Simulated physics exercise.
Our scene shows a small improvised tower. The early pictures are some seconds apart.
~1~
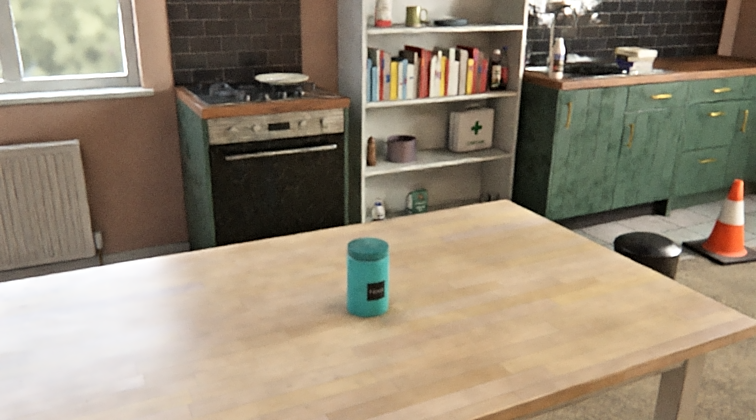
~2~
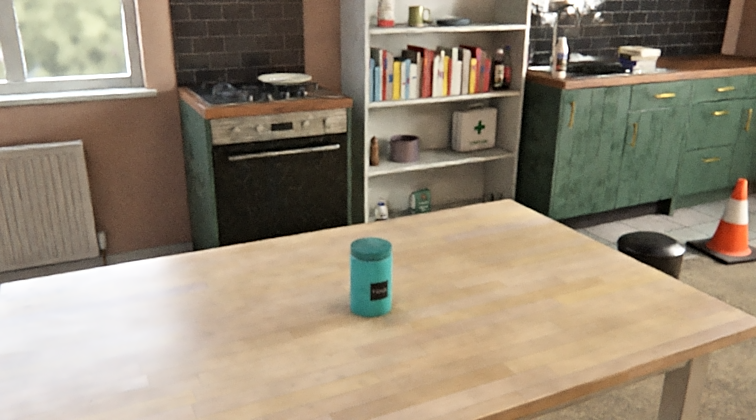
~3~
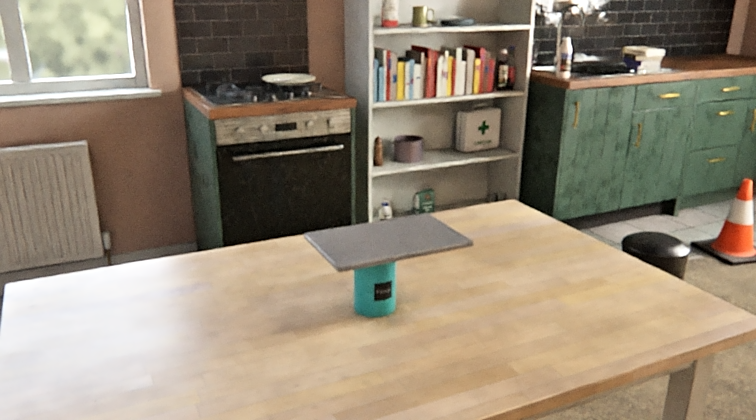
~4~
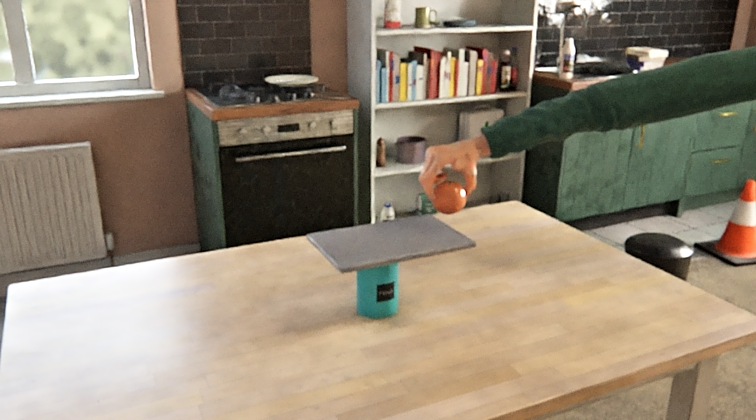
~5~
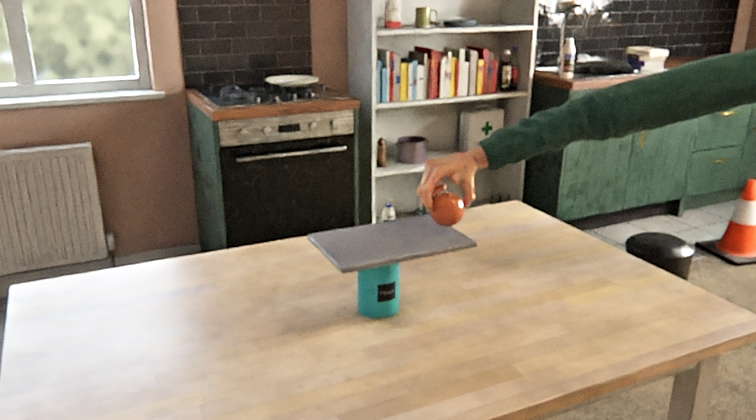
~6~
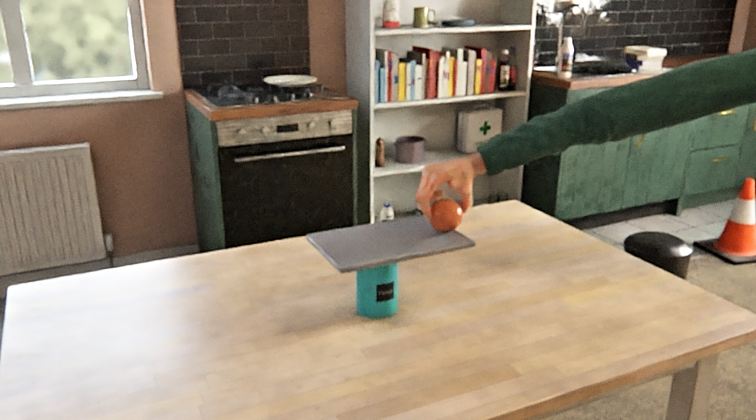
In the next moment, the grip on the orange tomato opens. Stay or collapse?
The stack is left disturbed.
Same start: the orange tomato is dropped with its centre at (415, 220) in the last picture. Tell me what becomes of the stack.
Topples.
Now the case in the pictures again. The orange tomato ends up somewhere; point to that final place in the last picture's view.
The object ends up somewhere around (447, 282).
Then, 0.30 s past the last view, orange tomato now fallen; grey lid rocked 57° from its first pose.
Then, 0.70 s past the last view, grey lid on its side.
Then, 1.10 s past the last view, grey lid now fallen.
Finally, fallen, grey lid and orange tomato; turquoise jar still in place. Final places as the last picture's camera would see them, orange tomato near (447, 282). The stack gives way.
